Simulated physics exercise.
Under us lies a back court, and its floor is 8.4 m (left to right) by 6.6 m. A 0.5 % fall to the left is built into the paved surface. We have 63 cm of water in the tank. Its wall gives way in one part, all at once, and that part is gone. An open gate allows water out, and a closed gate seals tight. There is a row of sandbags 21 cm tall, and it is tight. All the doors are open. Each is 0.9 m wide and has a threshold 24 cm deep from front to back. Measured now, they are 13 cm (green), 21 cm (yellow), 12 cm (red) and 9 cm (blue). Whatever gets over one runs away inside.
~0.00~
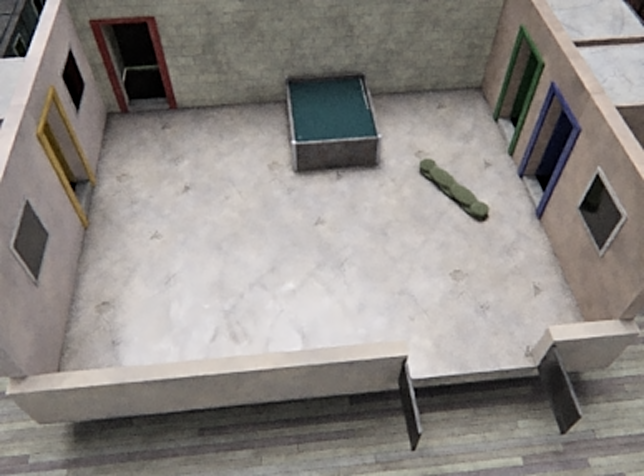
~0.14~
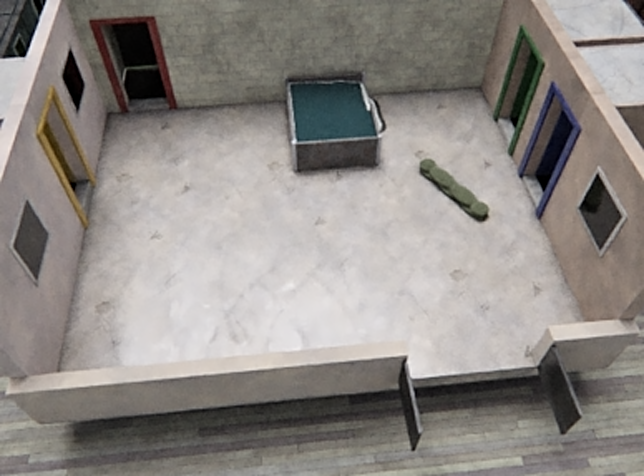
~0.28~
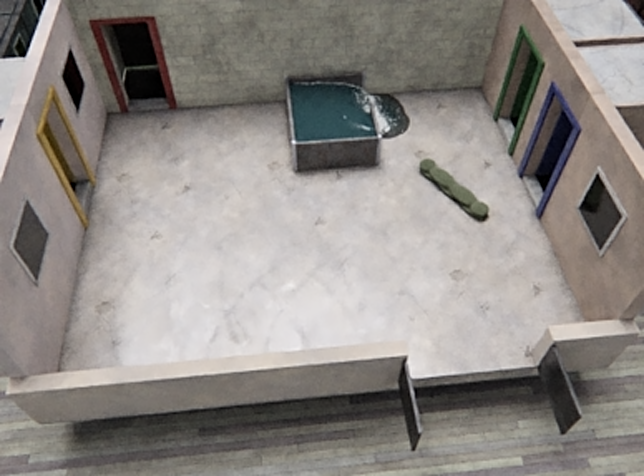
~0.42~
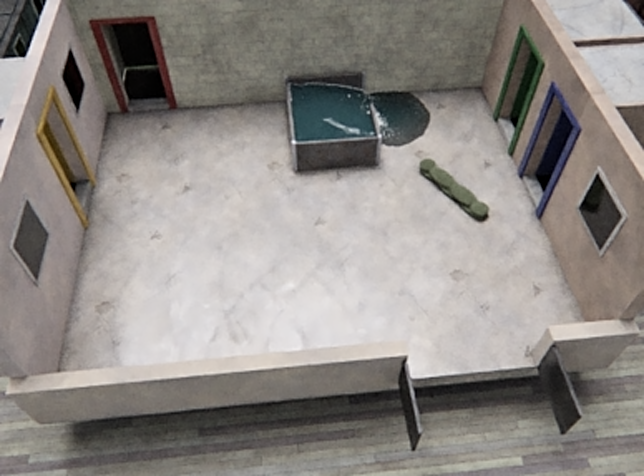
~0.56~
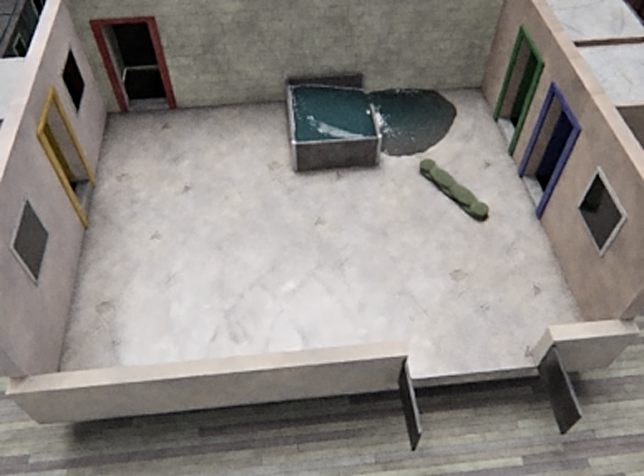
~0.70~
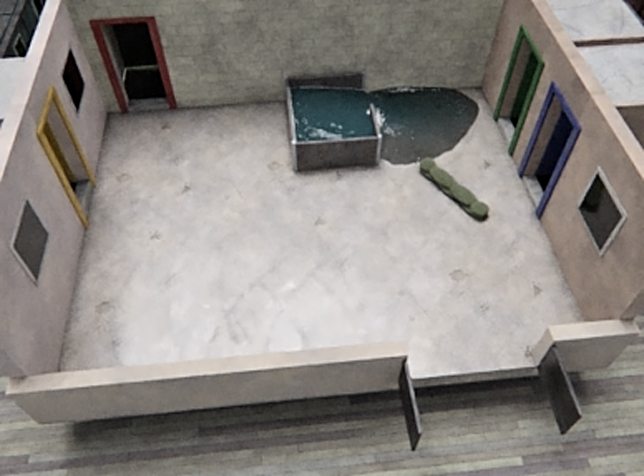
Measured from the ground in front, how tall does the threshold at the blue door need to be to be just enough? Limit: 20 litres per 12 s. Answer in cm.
It needs to be about 10.5 cm tall.
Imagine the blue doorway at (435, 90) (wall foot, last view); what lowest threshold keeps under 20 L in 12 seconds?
Roughly 17 cm.
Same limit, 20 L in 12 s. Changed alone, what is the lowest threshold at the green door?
For green: Close to 18 cm.
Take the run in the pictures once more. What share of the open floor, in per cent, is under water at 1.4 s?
Close to 10 per cent is wet.
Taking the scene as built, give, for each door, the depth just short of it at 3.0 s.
Centimetres: Green = 19, yellow = 0, red = 0, blue = 10.
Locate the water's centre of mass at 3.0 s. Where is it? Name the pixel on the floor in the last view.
I'd put it close to (404, 135).
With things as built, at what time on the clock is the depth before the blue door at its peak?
Peak: Close to 6.5 s.
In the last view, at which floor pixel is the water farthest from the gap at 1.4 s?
Around (509, 162).
After 1.4 s water covers 10 % of the floor, deepest (46 cm) near (478, 89); it has not reached the blue door.
After 3.0 s water covers 20 % of the floor, deepest (28 cm) near (485, 104); 10 cm at the blue door, 0 litres in over its 9 cm threshold.
After 12.0 s water covers 60 % of the floor, deepest (8 cm) near (466, 192); 7 cm at the blue door, 32 litres in over its 9 cm threshold.
At the blue door as built, the water arrived by 1.9 s and peaked near 14 cm at 6.6 s.
With a threshold of 9.5 cm, 27 litres would have come in within the 12 s; with 13 cm, 9 litres. So under 20 litres takes about 10.5 cm.
